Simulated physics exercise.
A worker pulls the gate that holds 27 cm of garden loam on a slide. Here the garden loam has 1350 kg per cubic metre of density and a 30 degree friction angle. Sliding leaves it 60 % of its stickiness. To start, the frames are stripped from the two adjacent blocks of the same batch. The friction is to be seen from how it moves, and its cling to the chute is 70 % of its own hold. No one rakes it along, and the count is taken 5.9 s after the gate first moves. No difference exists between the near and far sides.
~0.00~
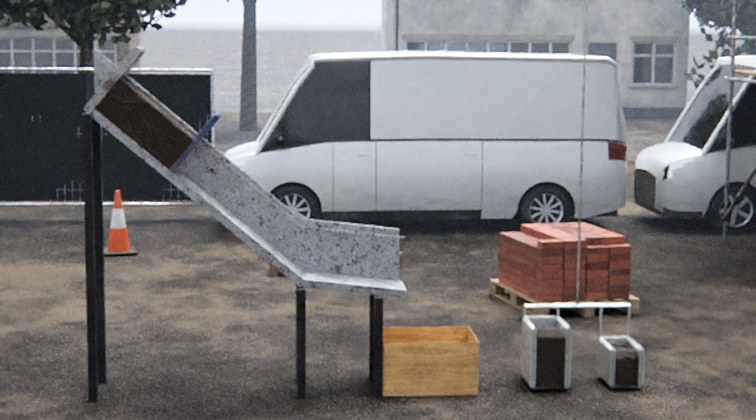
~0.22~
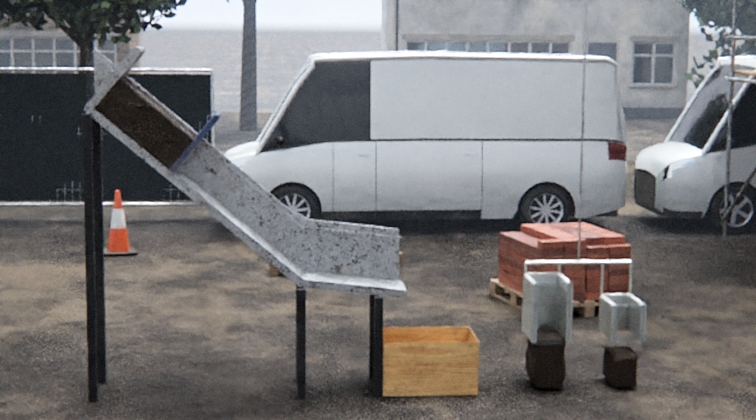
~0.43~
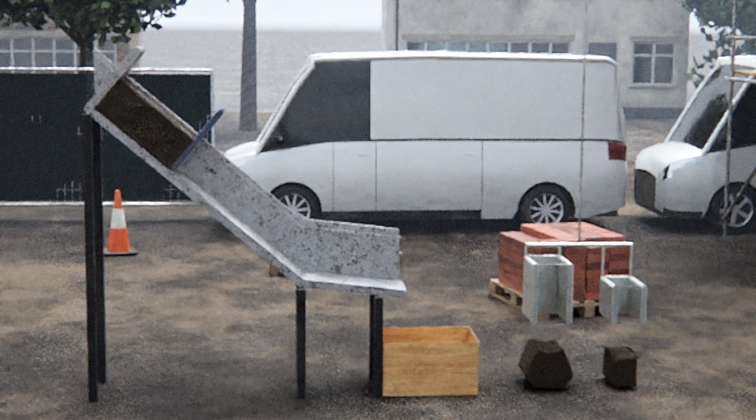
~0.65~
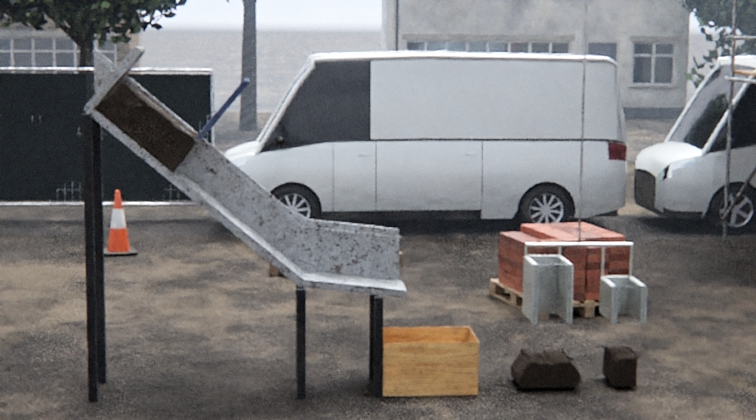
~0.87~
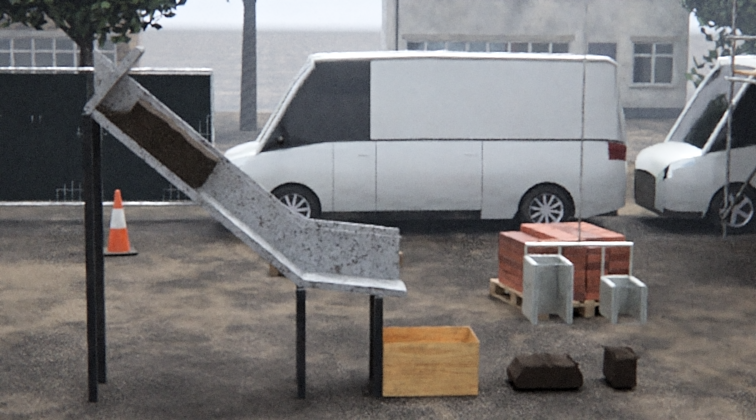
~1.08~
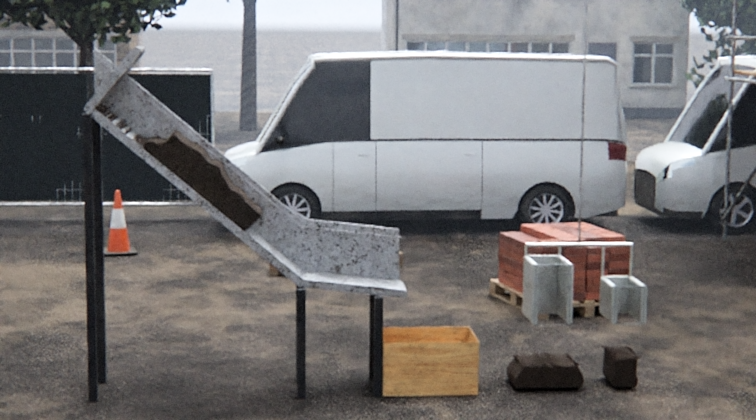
A slide holds soil while moulds lift, the left block slumps, then the soil slides downward.
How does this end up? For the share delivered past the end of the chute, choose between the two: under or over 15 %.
Choice: Over.
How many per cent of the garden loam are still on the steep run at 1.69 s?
About 6 %.
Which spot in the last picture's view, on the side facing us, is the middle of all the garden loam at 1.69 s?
The spot is somewhere around (372, 276).
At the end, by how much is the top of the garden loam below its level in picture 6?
Measured change: Some 0.0 cm.
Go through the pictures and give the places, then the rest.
Foremost bit of the garden loam at (191, 142); block heights 38 cm, 22 cm (left to right), in the first frame.
Foremost bit of the garden loam at (191, 142); block heights 36 cm, 22 cm (left to right), in the second frame.
Foremost bit of the garden loam at (191, 142); block heights 28 cm, 22 cm (left to right), in the third frame.
Foremost bit of the garden loam at (194, 141); block heights 20 cm, 22 cm (left to right), in the fourth frame.
Foremost bit of the garden loam at (216, 165); block heights 18 cm, 22 cm (left to right), in the fifth frame.
Foremost bit of the garden loam at (259, 214); block heights 18 cm, 22 cm (left to right), in the sixth frame.
After 1.69 s, 6 % is on the steep run, 94 % on the flatter one and 0 % past the end.
After 2.40 s, 2 % is on the steep run, 28 % on the flatter one and 70 % past the end.
After 3.12 s, 2 % is on the steep run, 26 % on the flatter one and 73 % past the end.
After 3.83 s, 2 % is on the steep run, 26 % on the flatter one and 73 % past the end.
After 6.29 s, 2 % is on the steep run, 26 % on the flatter one and 73 % past the end.
